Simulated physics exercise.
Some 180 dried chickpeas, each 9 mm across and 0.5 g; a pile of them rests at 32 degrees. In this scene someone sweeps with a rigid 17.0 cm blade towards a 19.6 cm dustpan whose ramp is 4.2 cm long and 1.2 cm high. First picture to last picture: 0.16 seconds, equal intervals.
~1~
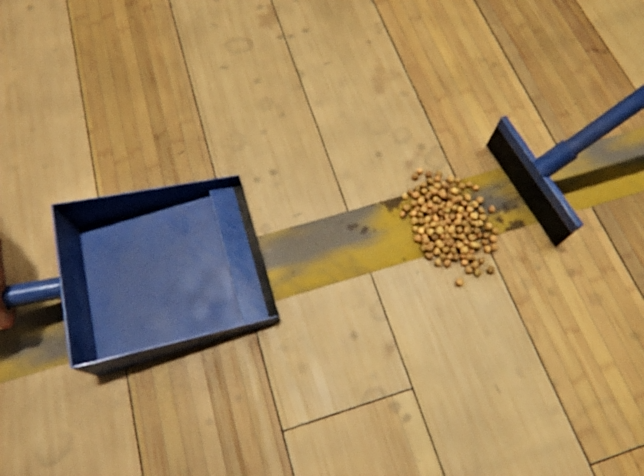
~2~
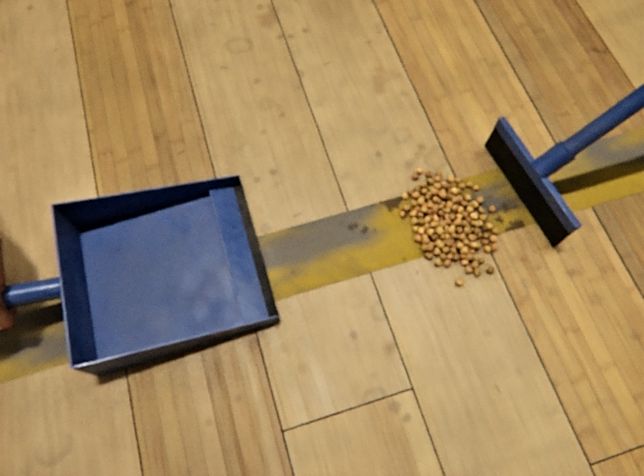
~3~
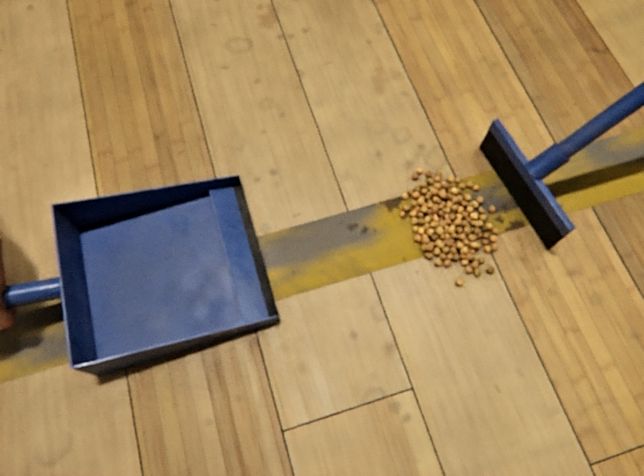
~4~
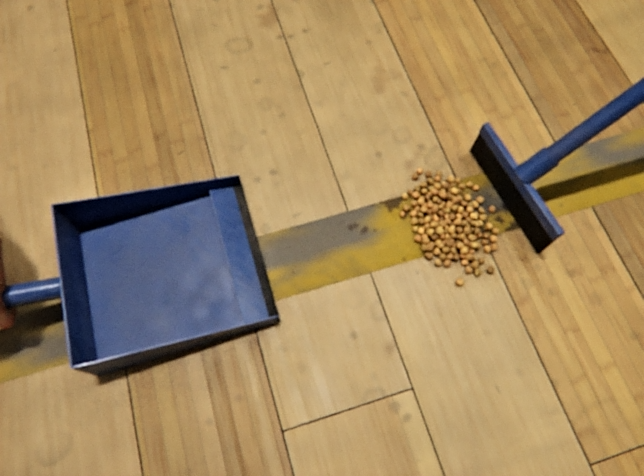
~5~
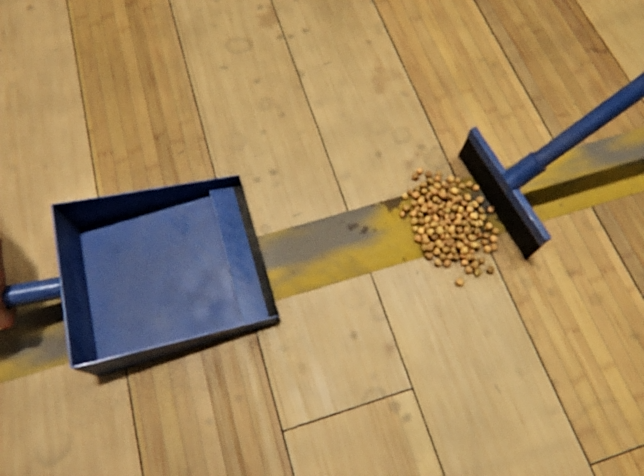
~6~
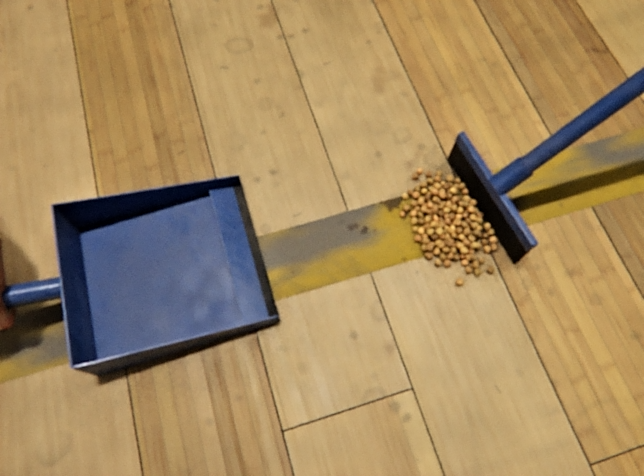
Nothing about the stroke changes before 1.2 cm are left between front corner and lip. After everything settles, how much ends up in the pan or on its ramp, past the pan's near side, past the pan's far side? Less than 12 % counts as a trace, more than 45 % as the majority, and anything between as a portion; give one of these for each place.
Pan - a portion, near side - a portion, far side - a trace.
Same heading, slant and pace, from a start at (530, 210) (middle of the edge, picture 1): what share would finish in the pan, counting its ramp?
30 per cent, roughly.
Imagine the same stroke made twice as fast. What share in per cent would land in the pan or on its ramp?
I'd put it at roughly 40 per cent.
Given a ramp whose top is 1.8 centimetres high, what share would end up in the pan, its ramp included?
That change would give about 30 per cent.
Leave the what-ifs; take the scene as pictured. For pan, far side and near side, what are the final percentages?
Final shares - pan: 35%, near side: 35%, far side: 0%.
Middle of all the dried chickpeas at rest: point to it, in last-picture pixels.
Centre at rest, approx.: (268, 300) px.
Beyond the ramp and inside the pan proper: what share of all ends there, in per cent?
Around 10 in a hundred.
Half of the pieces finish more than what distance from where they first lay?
It works out to roughly 26 cm.
Then, 0.24 s after the last picture, middle of the blade 16 cm from the lip; 0 % over the lip, far side 0 %, near side 20 %.
Then, 0.41 s after the last picture, middle of the blade 7 cm from the lip; 0 % over the lip, far side 0 %, near side 25 %.
Then, 0.69 s after the last picture, middle of the blade 2 cm from the lip; 35 % over the lip, far side 0 %, near side 35 %.
In the end, pan 35 %, near side 35 %, far side 0 %, in front of the lip or behind the blade 30 %.
